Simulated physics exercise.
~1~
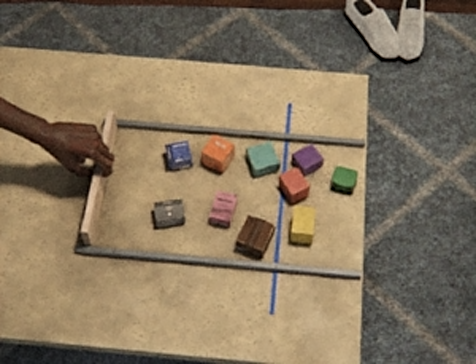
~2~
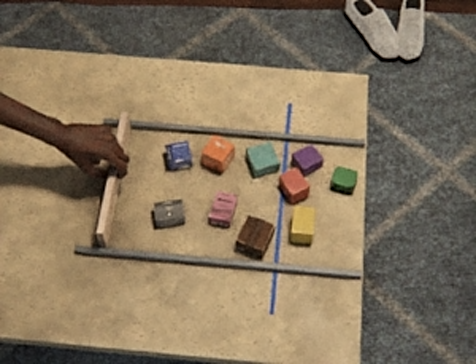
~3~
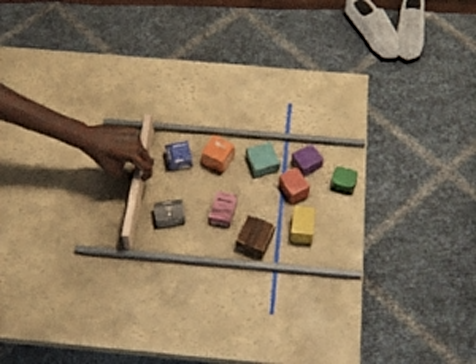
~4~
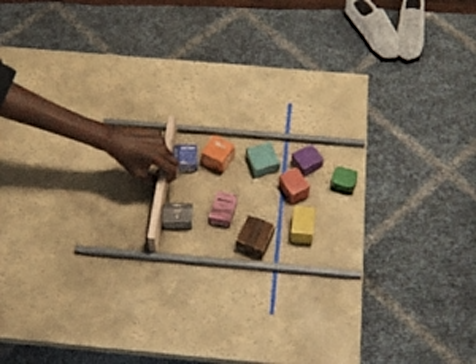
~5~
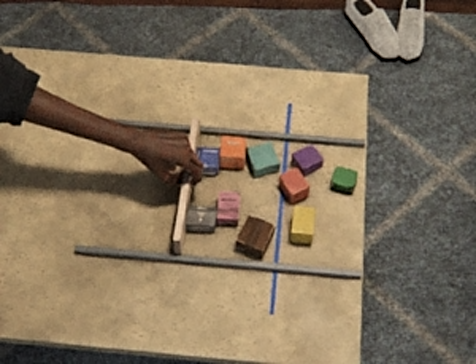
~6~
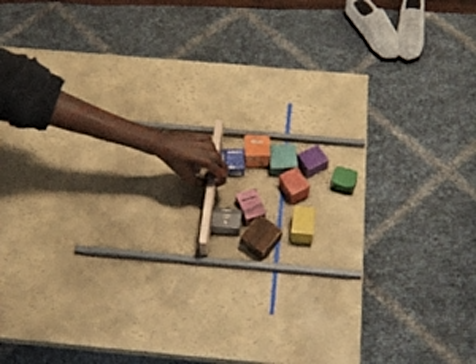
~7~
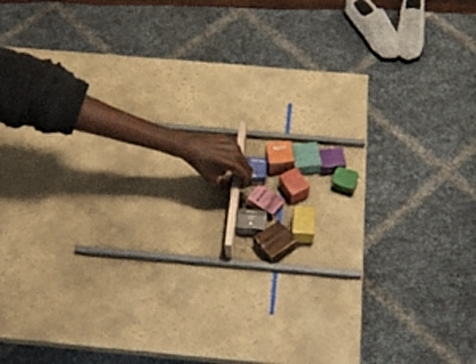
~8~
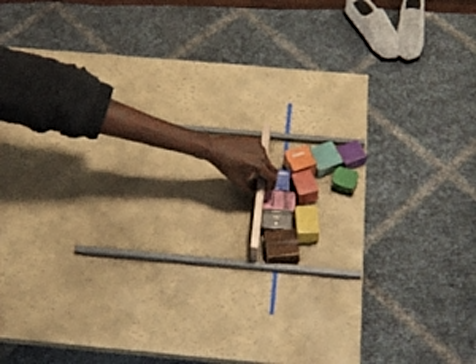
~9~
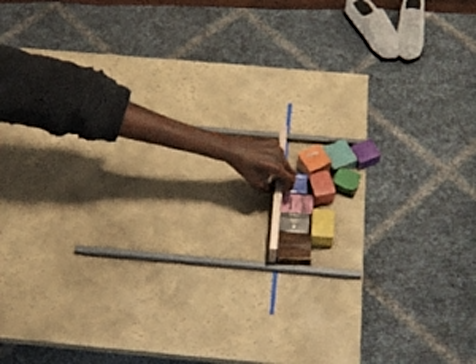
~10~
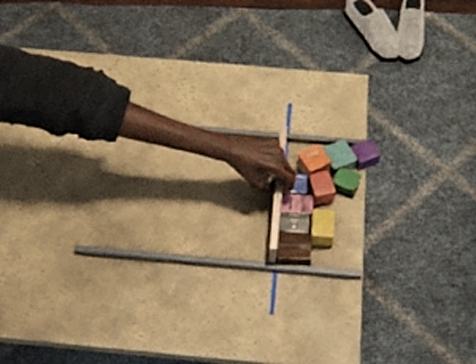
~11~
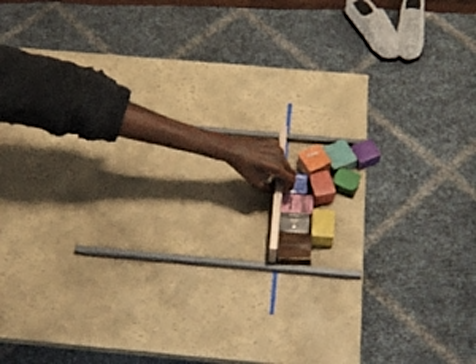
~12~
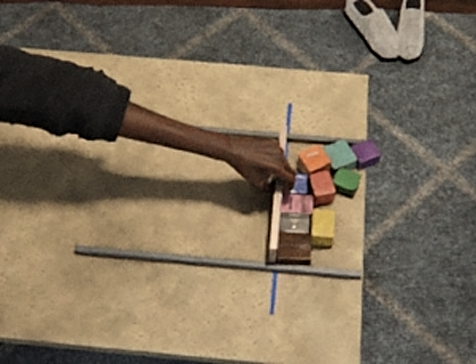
A hand pushes an upright wooden board across a tan tabletop, seen from above, with a patterned grey rug and pale shoes beyond it. Ten small blocks and boxes, among them blue, orange, turquoise, purple, red, green, yellow, pink, grey and dark brown, lie between two grey rails. The board slides right through empty space, then meets the grey and blue boxes. It gathers the orange and pink ones next, then crowds the rest toward the right edge. The board stops at the blue tape line, and the bunched pieces rest beyond it, with none fallen off.
